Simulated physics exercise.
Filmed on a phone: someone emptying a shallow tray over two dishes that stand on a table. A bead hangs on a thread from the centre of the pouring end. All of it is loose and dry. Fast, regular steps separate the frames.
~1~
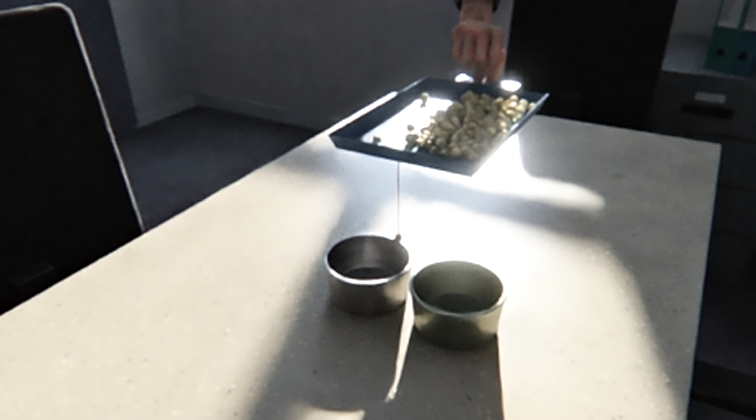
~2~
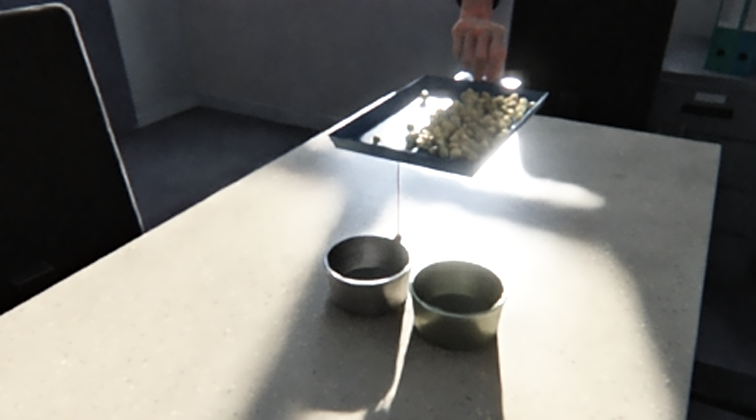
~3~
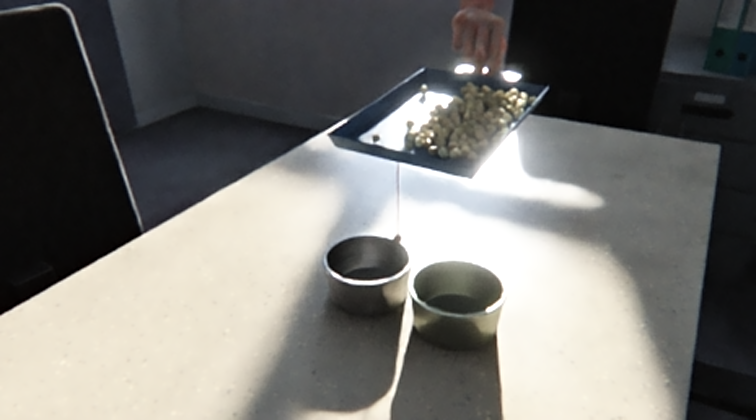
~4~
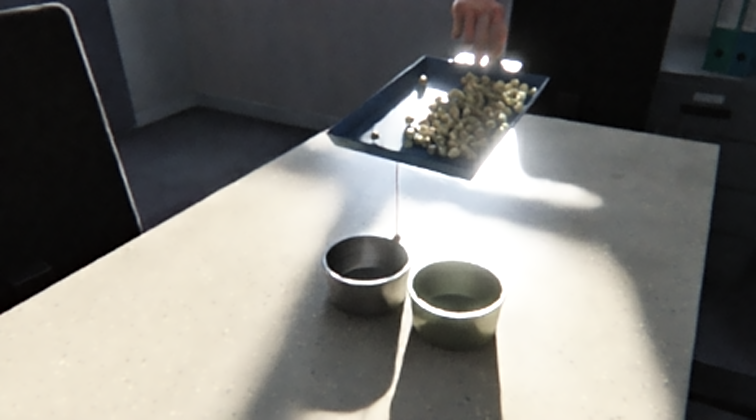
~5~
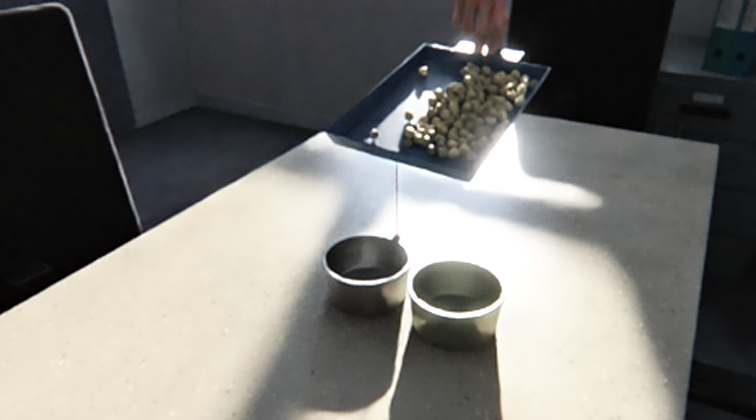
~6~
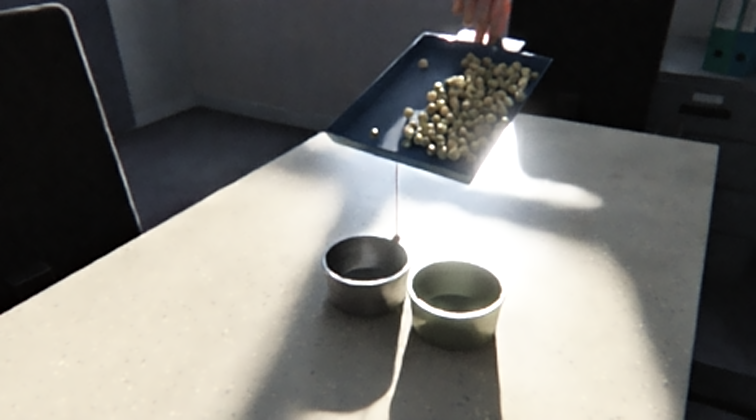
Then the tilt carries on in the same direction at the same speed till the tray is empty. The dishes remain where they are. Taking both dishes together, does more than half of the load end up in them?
Yes.
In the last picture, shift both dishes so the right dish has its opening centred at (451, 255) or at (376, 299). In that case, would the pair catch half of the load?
Place 1: Lower than half; place 2: Lower than half.
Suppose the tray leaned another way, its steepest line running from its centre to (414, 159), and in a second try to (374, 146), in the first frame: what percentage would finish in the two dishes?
First case about 80 percent; second case about 40 percent.
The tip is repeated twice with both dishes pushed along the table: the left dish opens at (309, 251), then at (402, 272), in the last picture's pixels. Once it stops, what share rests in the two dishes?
About 40 and 80 per cent respectively.
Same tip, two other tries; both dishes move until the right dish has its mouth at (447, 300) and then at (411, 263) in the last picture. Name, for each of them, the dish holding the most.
First try, the rightmost dish; second try, the rightmost dish.
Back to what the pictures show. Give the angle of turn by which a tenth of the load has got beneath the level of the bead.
Approx. reading: About 75°.
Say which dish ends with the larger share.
That one is the rightward one.
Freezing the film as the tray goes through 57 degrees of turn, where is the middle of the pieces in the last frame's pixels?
Look around (455, 125) in the last picture.
Shortly afterwards, tray tipped steeply; the whole lot on the tray.
Next, tray tipped right over; a little on the tray; near two thirds in the right dish; a little in the left dish; a little outside both; a little in the air.
Some moments later, tray tipped past a quarter turn; the bulk in the right dish; a little in the left dish; a little outside both.
In the end, tray tipped past a quarter turn; the bulk in the right dish; a little in the left dish; a little outside both.
